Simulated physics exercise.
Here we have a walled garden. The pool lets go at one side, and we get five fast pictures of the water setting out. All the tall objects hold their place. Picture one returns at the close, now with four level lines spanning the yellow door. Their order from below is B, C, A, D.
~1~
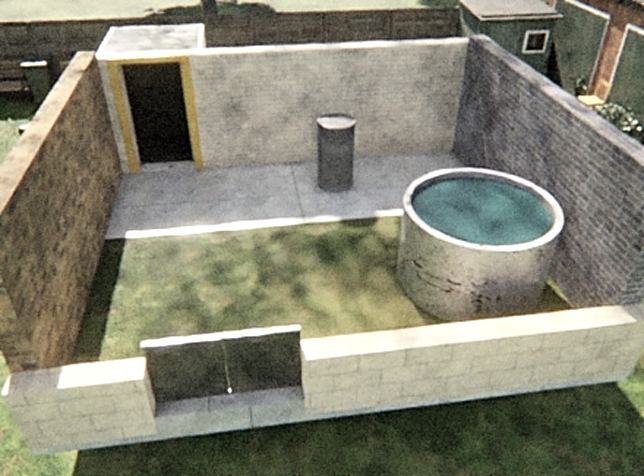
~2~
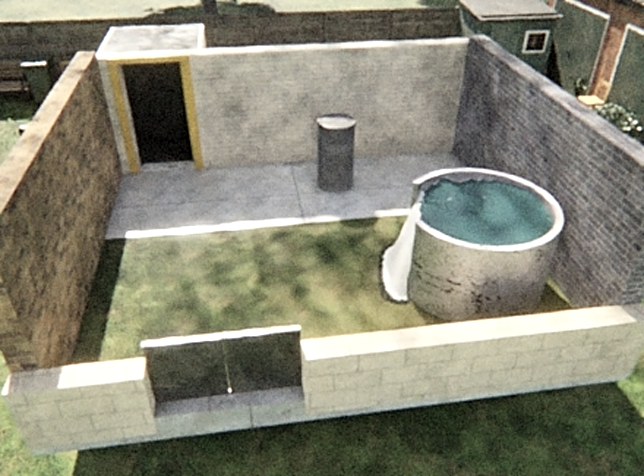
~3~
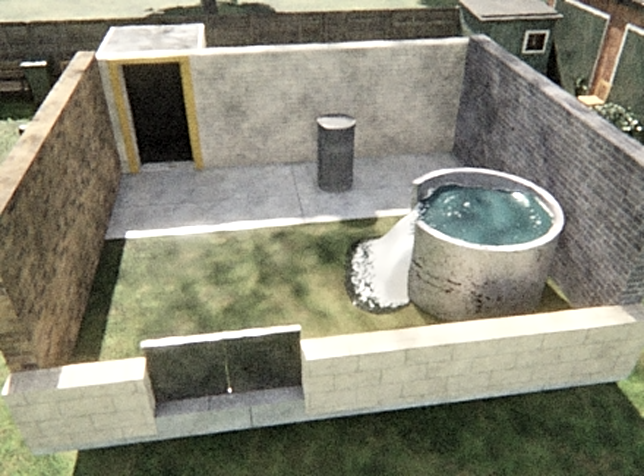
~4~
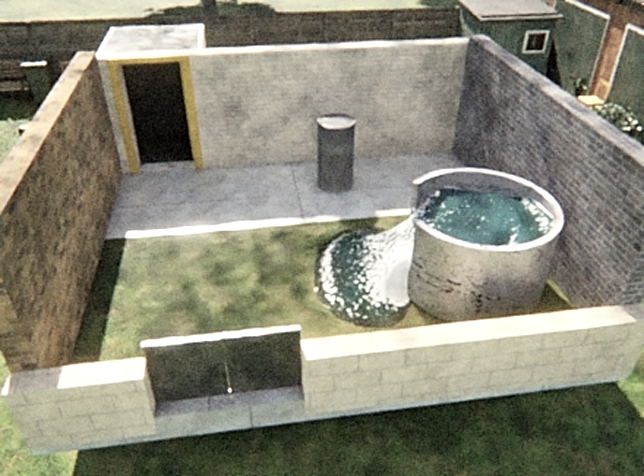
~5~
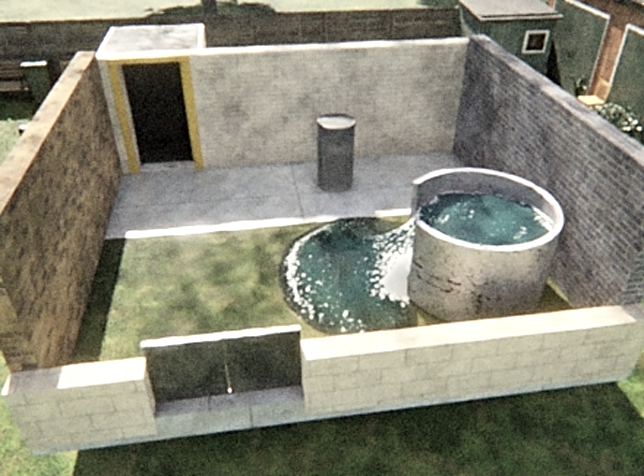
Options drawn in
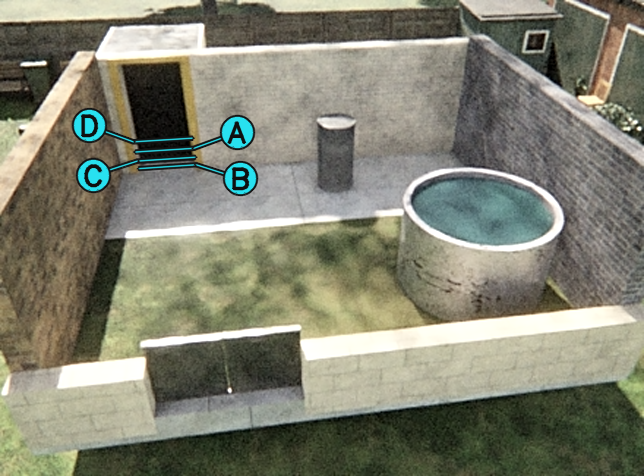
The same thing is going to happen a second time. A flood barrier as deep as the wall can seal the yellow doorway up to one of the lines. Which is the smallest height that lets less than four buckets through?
The answer is height C.
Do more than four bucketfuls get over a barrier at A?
No, not at all.
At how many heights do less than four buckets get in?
Three.
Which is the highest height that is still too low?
That is height B.
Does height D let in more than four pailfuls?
No.
On the marked copy, A at (164, 150); B at (167, 166); C at (166, 159); D at (163, 140); from the bottom up B, C, A, D.
Choosing A, nothing gets over.
Choosing B, about 12 bucketfuls get in.
Choosing C, a splash gets over, under a bucket.
Choosing D, nothing gets over.
